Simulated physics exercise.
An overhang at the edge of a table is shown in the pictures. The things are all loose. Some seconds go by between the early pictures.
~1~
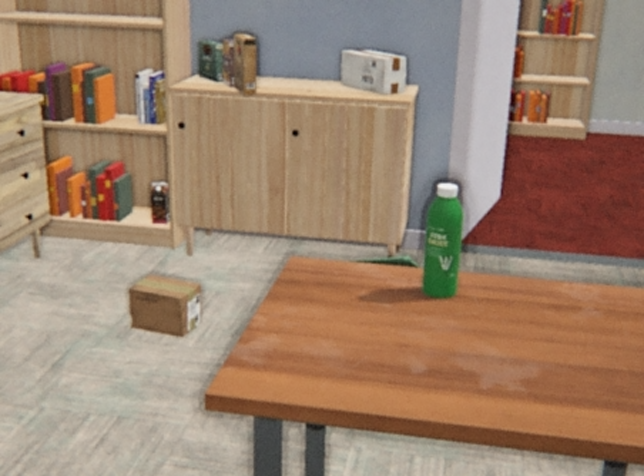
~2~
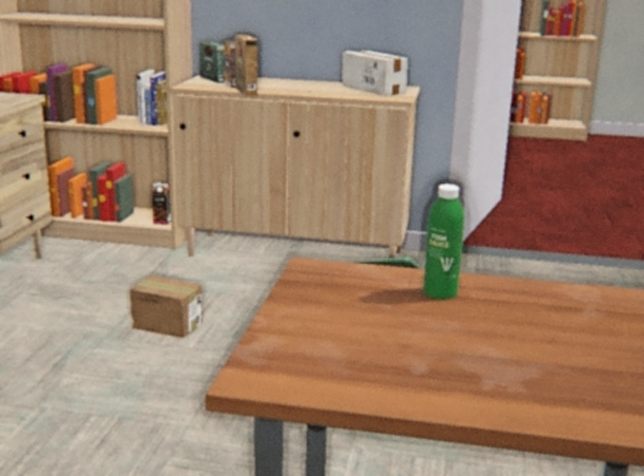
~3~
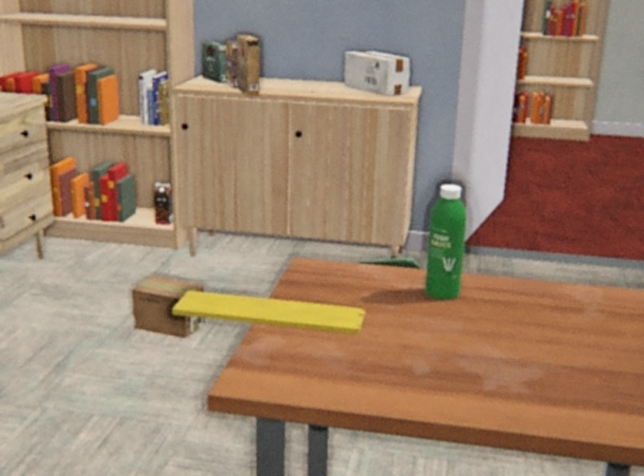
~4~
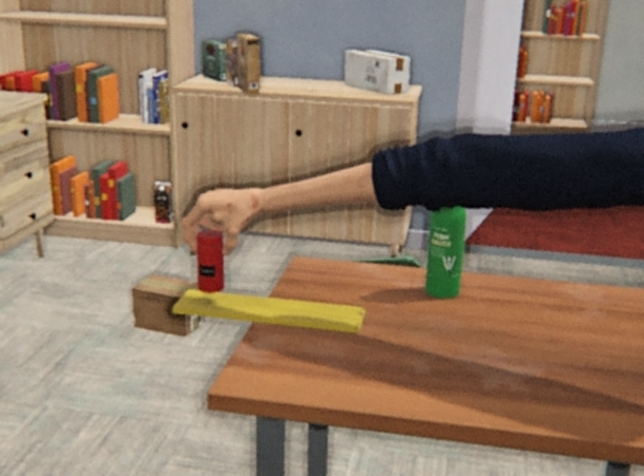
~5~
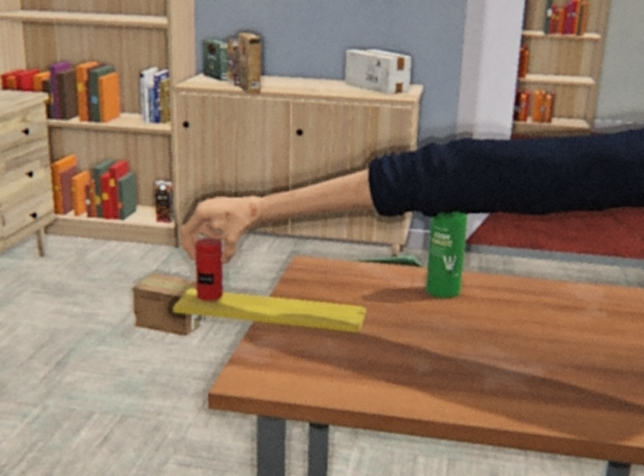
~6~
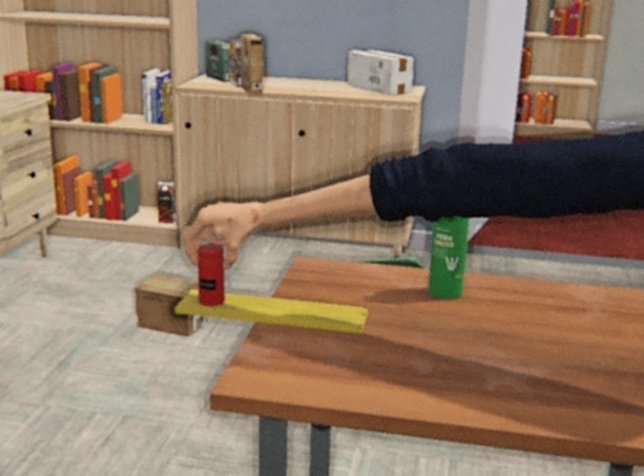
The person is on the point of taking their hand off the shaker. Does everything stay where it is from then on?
No.
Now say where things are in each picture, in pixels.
The last thing is not in view yet; green bottle (443, 240), in the first frame.
The last thing is not in view yet; green bottle (445, 241), in the second frame.
The last thing is not in view yet; green bottle (447, 242), in the third frame.
On its way; red shaker (211, 262); green bottle (447, 240), in the fourth frame.
On its way; red shaker (209, 269); green bottle (447, 240), in the fifth frame.
Set down, still held; red shaker (211, 275); green bottle (450, 241), in the sixth frame.
Then, 0.60 s after the last picture, red shaker now down on the floor or falling; yellow board tipped 74° from how it was.
Then, 0.80 s after the last picture, yellow board now down on the floor or falling.
Then, 1.00 s after the last picture, things are still on the move.
By the end, down on the floor or falling, yellow board and red shaker; green bottle in place. The board goes over.
